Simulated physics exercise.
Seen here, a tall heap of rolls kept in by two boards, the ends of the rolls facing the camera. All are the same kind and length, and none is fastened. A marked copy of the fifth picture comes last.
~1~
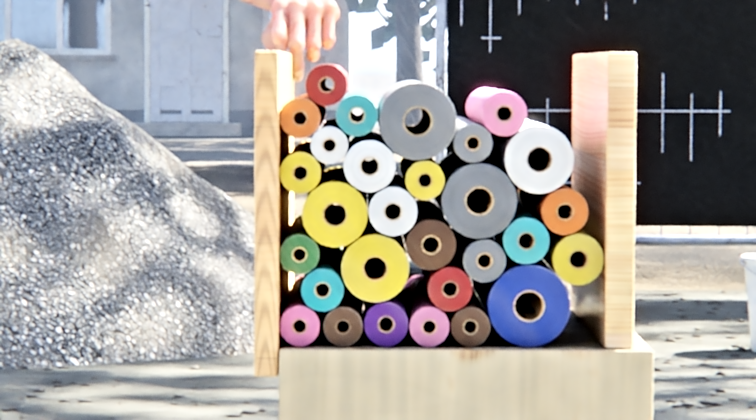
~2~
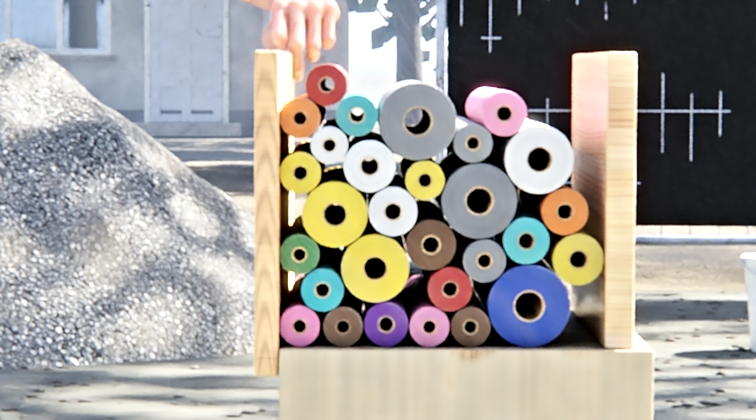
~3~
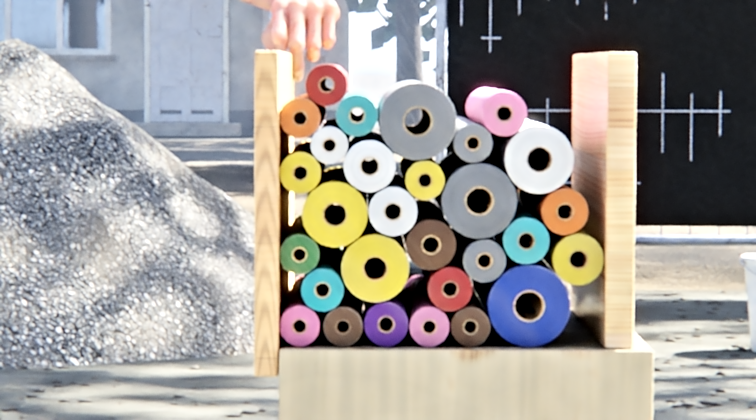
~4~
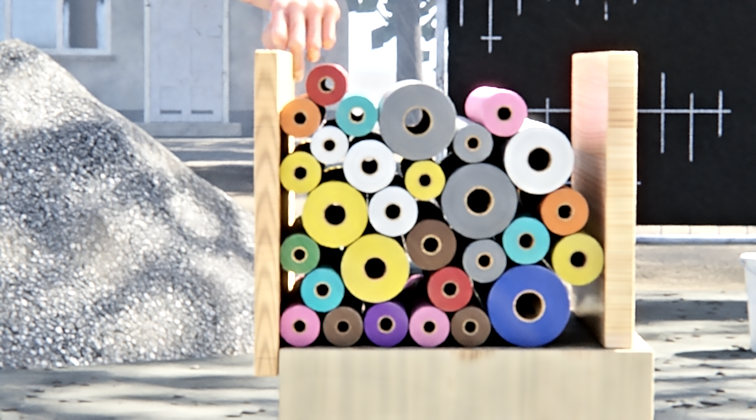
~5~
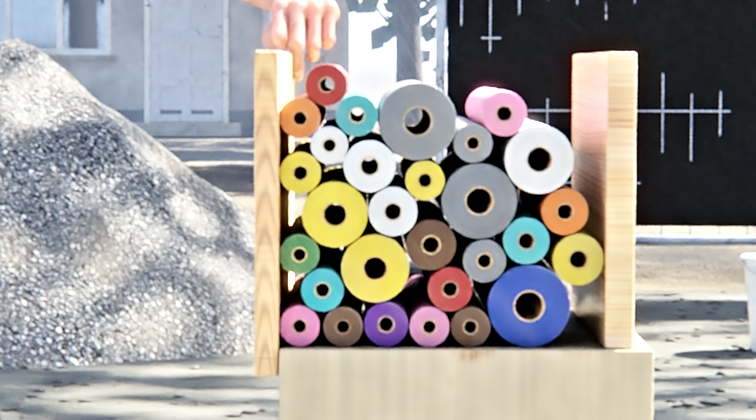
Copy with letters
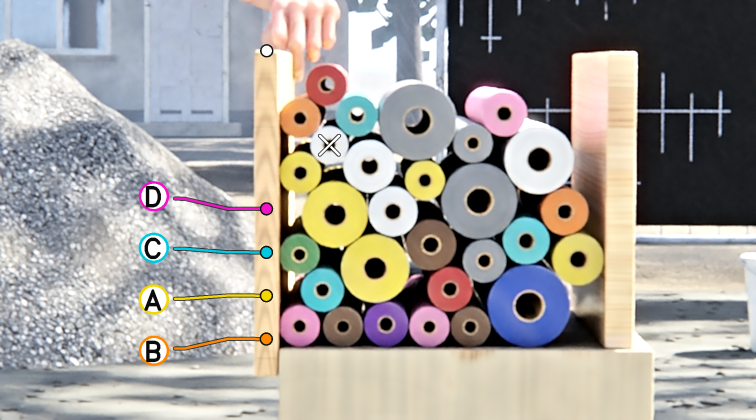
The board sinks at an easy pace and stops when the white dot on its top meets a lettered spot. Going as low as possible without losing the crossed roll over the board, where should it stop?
No lower than D.
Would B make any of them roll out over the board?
Yes, at B.
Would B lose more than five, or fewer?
It loses more than five.
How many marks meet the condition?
One of the four.
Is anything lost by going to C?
Yes.
On the marked copy, A at (267, 295); B at (267, 339); C at (267, 252); D at (267, 209); the cross at (330, 145); the white dot at (267, 51).
Taking D. A third of the way, top of the board (279, 126).
Two thirds of the way, top of the board (279, 208).
When it is over, top of the board (279, 208), two out over the board, the crossed one still inside.
As for the rest, A lets the crossed one out; B lets the crossed one out; C lets the crossed one out.
